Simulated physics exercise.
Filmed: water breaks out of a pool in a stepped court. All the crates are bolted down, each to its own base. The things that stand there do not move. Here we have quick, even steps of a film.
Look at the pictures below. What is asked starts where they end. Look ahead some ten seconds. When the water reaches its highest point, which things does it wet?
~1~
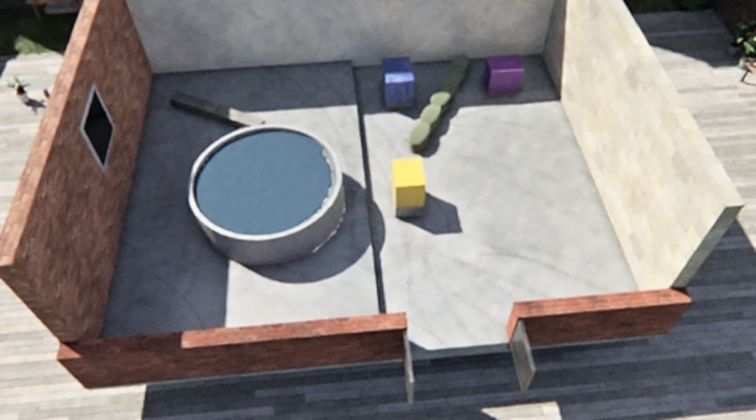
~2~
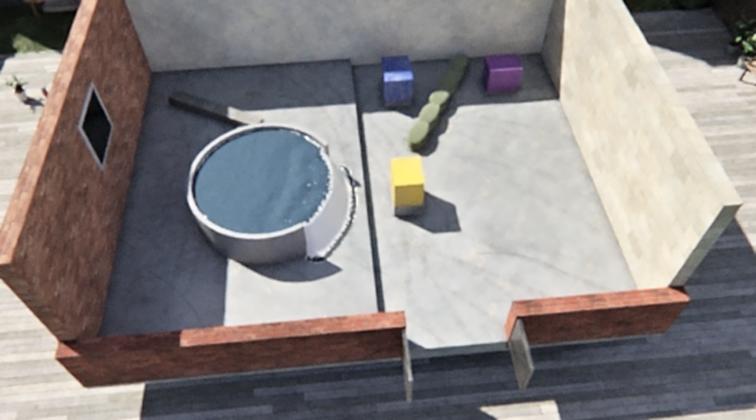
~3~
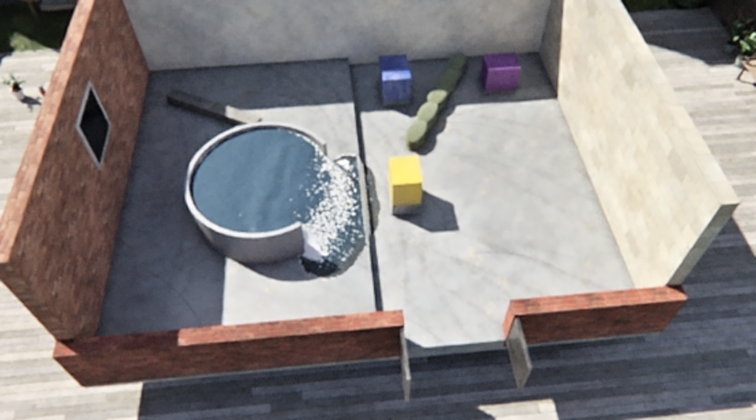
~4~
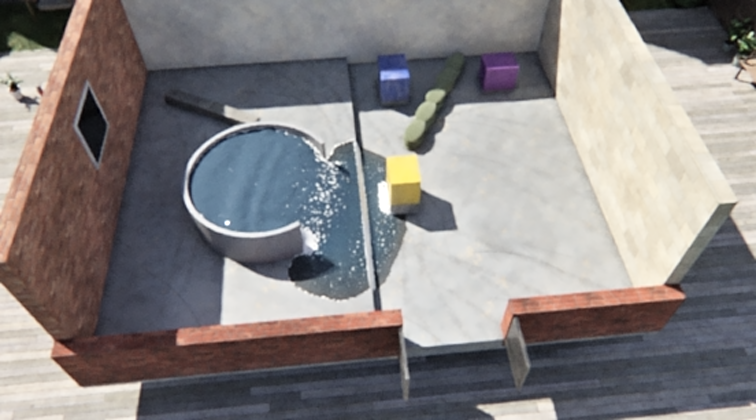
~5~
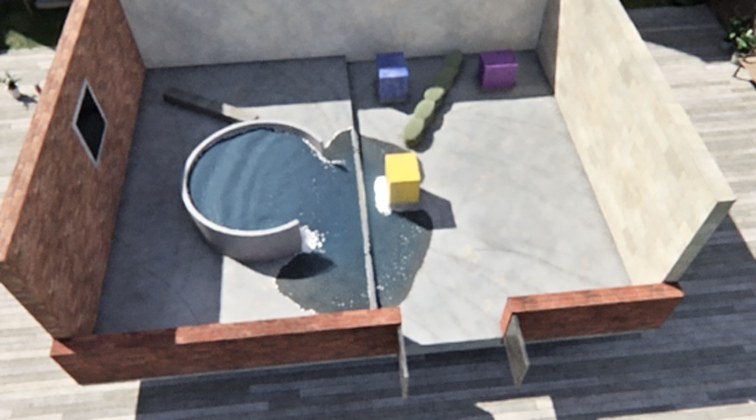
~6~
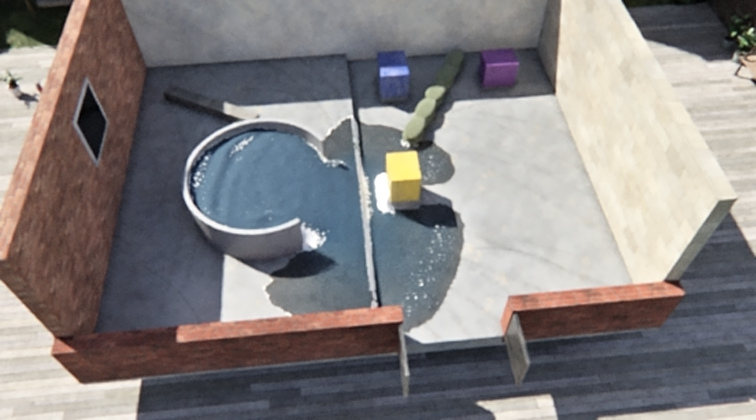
Outcome: Blue crate: Doused. Yellow crate: Doused. Purple crate: Doused.
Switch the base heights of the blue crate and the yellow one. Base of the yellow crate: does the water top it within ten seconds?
For the yellow crate, the answer is that it is drenched.
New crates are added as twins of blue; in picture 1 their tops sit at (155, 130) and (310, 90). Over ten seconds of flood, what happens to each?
Is left dry, is left dry.
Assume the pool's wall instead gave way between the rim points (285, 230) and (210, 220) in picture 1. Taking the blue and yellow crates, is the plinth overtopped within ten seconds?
As I see it, blue crate stays clear and yellow crate stays clear.
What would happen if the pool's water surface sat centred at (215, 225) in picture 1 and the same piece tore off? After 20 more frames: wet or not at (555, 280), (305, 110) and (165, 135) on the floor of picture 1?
First drenched; next unwetted; last unwetted.
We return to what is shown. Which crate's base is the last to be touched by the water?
Crate: The one in purple.
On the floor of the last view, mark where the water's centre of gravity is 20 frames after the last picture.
I'd say near (412, 204).
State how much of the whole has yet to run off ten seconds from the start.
Some 72 parts in a hundred have not run off.
A moment on, water covers 30 % of the floor; the blue crate water round its plinth, the yellow crate water round its plinth, the purple crate not reached.
Next, water covers 45 % of the floor; the blue crate water round its plinth, the yellow crate water round its plinth, the purple crate not reached.
Then, water covers 50 % of the floor; the blue crate water round its plinth, the yellow crate water round its plinth, the purple crate water round its plinth.
Later, water covers 55 % of the floor; the blue crate water round its plinth, the yellow crate water round its plinth, the purple crate water round its plinth.
In the end, water covers 55 % of the floor; the blue crate was topped, the yellow crate was topped, the purple crate was topped.
